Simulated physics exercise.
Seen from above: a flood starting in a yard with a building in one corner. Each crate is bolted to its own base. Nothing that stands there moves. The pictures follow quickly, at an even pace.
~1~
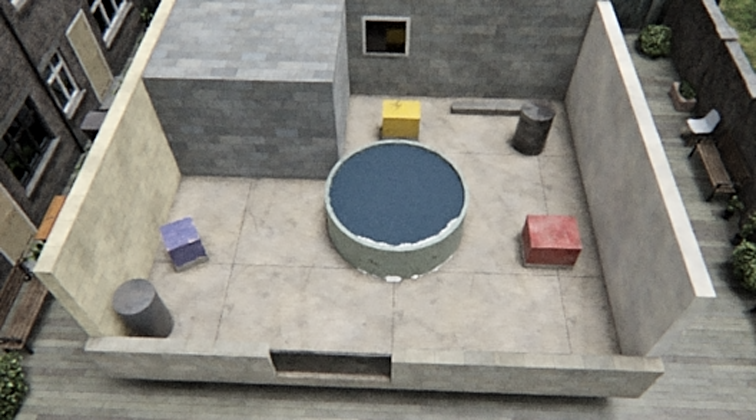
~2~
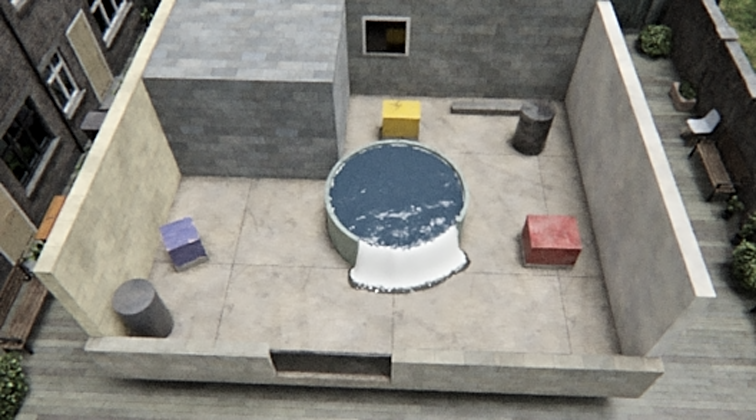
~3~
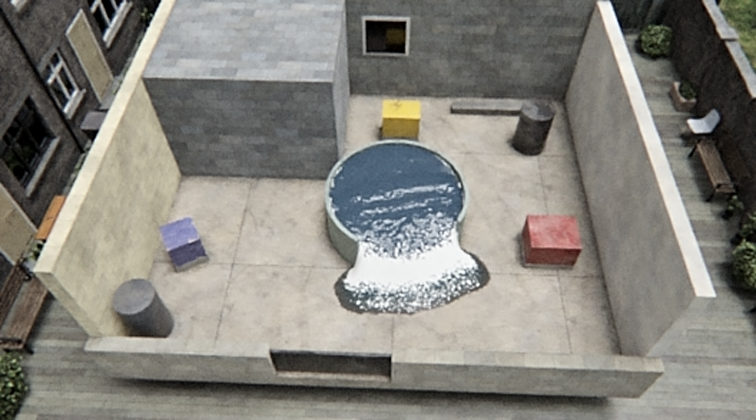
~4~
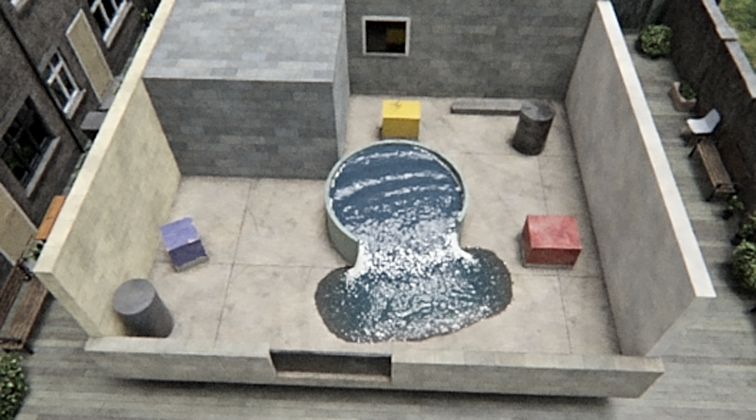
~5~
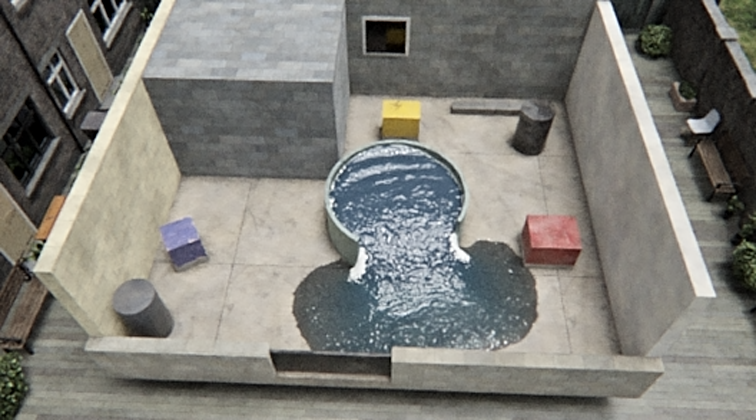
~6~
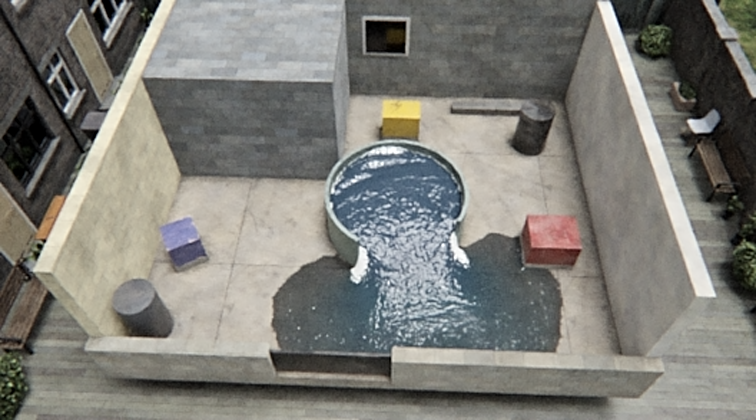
The clip shows a round pool in a walled yard, seen from above, as water pours out of its near side and spreads across the paving toward the front wall, widening left and right and reaching the red block.
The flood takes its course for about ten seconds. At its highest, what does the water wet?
In the end: The red crate is soaked; the yellow crate keeps dry; the blue crate is soaked.
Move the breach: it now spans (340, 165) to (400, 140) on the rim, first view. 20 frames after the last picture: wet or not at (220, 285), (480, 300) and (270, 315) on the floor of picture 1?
One after the other: Covered, dry, free of water.
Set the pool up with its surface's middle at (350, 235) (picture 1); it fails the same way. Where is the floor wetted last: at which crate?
That is the yellow one.
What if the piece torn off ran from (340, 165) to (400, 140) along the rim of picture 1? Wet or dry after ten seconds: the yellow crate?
In short: Yellow crate gets wet.
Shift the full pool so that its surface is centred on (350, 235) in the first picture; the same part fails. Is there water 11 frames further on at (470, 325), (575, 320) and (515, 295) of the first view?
One after the other: Wet, covered, under water.
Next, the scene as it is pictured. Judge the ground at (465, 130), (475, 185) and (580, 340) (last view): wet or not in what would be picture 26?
One after the other: Not flooded, no water, covered.
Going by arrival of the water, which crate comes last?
It is the yellow-painted one.
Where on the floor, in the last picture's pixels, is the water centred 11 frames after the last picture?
Around (426, 291).
A moment on, water covers 30 % of the floor; the red crate water round its plinth, the yellow crate not reached, the blue crate not reached.
Next, water covers 35 % of the floor; the red crate water round its plinth, the yellow crate not reached, the blue crate not reached.
Then, water covers 65 % of the floor; the red crate water round its plinth, the yellow crate not reached, the blue crate water round its plinth.
Later, water covers 95 % of the floor; the red crate water round its plinth, the yellow crate water round its plinth, the blue crate water round its plinth.
In the end, water covers 100 % of the floor; the red crate was topped, the yellow crate stayed above the water, the blue crate was topped.
